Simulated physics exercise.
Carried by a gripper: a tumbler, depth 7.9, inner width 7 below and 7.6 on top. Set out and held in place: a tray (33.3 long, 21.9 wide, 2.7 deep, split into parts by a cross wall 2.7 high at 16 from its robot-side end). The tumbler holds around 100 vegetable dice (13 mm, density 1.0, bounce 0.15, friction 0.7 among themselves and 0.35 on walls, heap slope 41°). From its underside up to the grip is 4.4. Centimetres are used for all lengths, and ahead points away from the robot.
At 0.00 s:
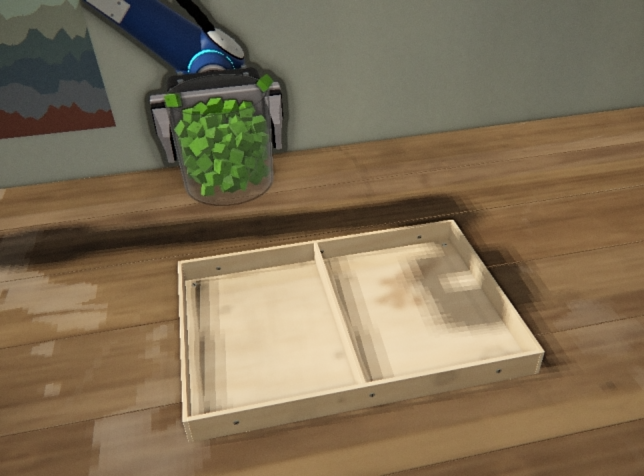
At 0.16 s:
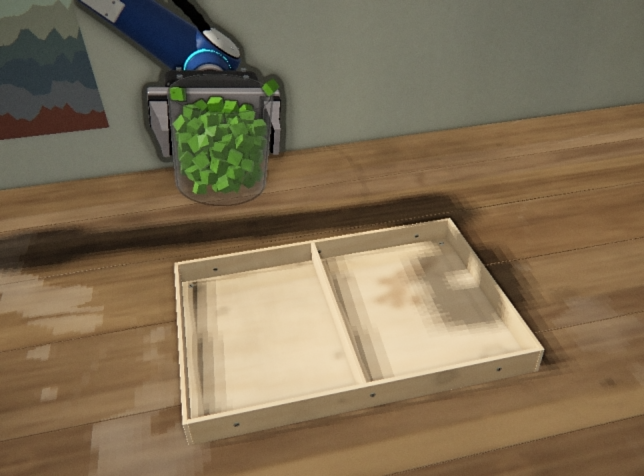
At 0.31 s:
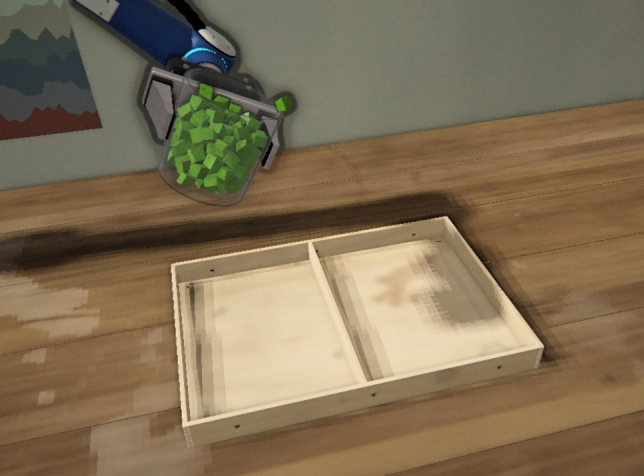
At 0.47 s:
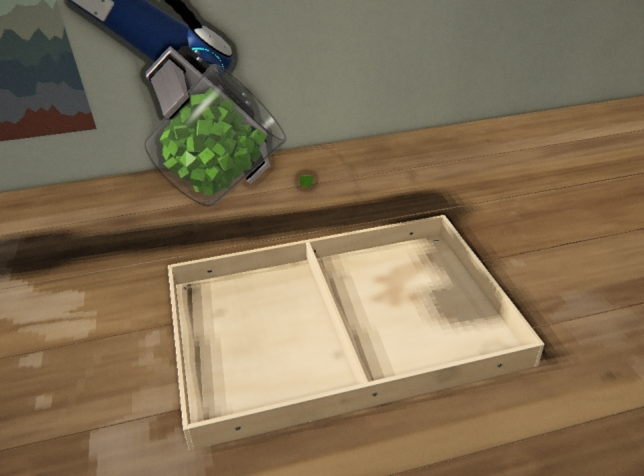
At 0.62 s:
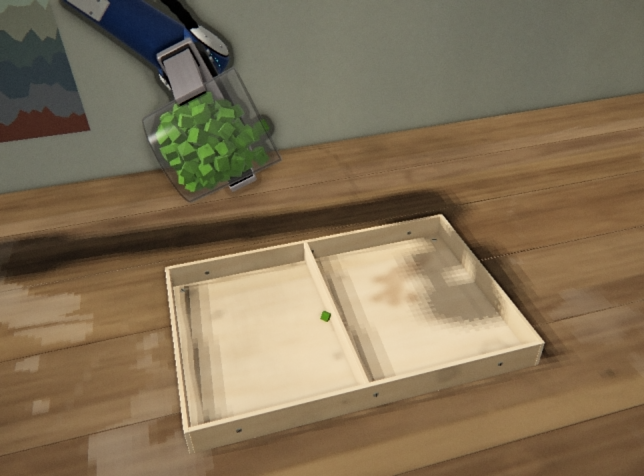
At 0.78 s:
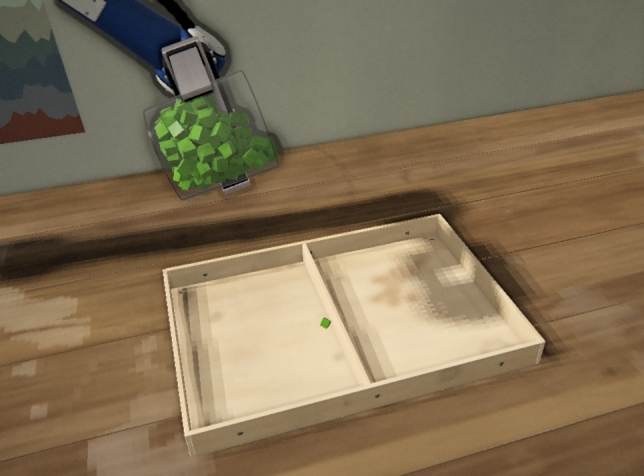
A blue robotic arm with a gray gripper holds a clear tumbler heaped with green cubes at the upper left, seen from above at an angle over a wooden surface. A pale, shallow wooden tray with one divider sits below, near a gray-green wall and a layered picture. The gripper tilts the tumbler steadily rightward, and one cube drops into the tray's left section.
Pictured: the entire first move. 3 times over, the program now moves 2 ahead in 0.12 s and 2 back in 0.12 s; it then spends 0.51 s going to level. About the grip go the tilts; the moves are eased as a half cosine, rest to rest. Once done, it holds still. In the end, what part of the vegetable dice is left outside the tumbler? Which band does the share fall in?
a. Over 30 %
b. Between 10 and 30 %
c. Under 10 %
b, between 10 and 30 %.
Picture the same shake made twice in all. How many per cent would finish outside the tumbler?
That share would be near 15 percent.
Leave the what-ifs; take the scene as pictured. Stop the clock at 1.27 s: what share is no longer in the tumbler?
About 15 per cent so far.
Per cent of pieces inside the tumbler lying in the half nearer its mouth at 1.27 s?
Roughly 45 %.
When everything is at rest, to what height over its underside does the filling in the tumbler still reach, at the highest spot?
Top of the fill: Near 7.5 cm.
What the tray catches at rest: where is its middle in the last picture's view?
I'd point to somewhere near (317, 318).
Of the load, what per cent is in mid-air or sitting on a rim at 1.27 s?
That comes to about 7 per cent, more or less.
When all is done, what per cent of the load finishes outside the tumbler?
Around 15 in a hundred.
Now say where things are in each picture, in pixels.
In the first picture, tumbler middle at (224, 142), level; upper third of the load around (221, 125), from x 175 to 265, top at y 85; 105 in the tumbler.
In the second picture, tumbler middle at (221, 142), tilted 7° forward; upper third of the load around (216, 126), from x 180 to 270, top at y 85.
In the third picture, tumbler middle at (217, 141), tilted 27° forward; upper third of the load around (208, 125), from x 175 to 285, top at y 90.
In the fourth picture, tumbler middle at (214, 139), tilted 50° forward; upper third of the load around (205, 122), from x 170 to 305, top at y 95; 104 in the tumbler, 1 in flight or on a rim.
In the fifth picture, tumbler middle at (212, 138), tilted 70° forward; upper third of the load around (198, 122), from x 165 to 325, top at y 100; 104 in the tumbler, 1 in the robot-side part.
In the sixth picture, tumbler middle at (211, 138), tilted 77° forward; upper third of the load around (189, 123), from x 165 to 325, top at y 100; 104 in the tumbler, 1 in the robot-side part.
By 1.27 s, tilted 77° forward, highest piece 25 above the table; 91 in the tumbler, 4 in the robot-side part, 3 in the far-side part, 7 in flight or on a rim.
By 1.76 s, tilted 36° forward, highest piece 26 above the table; 87 in the tumbler, 13 in the robot-side part, 5 in the far-side part.
By 2.21 s, level, highest piece 27 above the table; 87 in the tumbler, 13 in the robot-side part, 5 in the far-side part.
By 3.26 s, level, highest piece 27 above the table; 87 in the tumbler, 13 in the robot-side part, 5 in the far-side part.
Final count, 87 in the tumbler, 13 in the robot-side part, 5 in the far-side part. That is 17 % outside the tumbler.
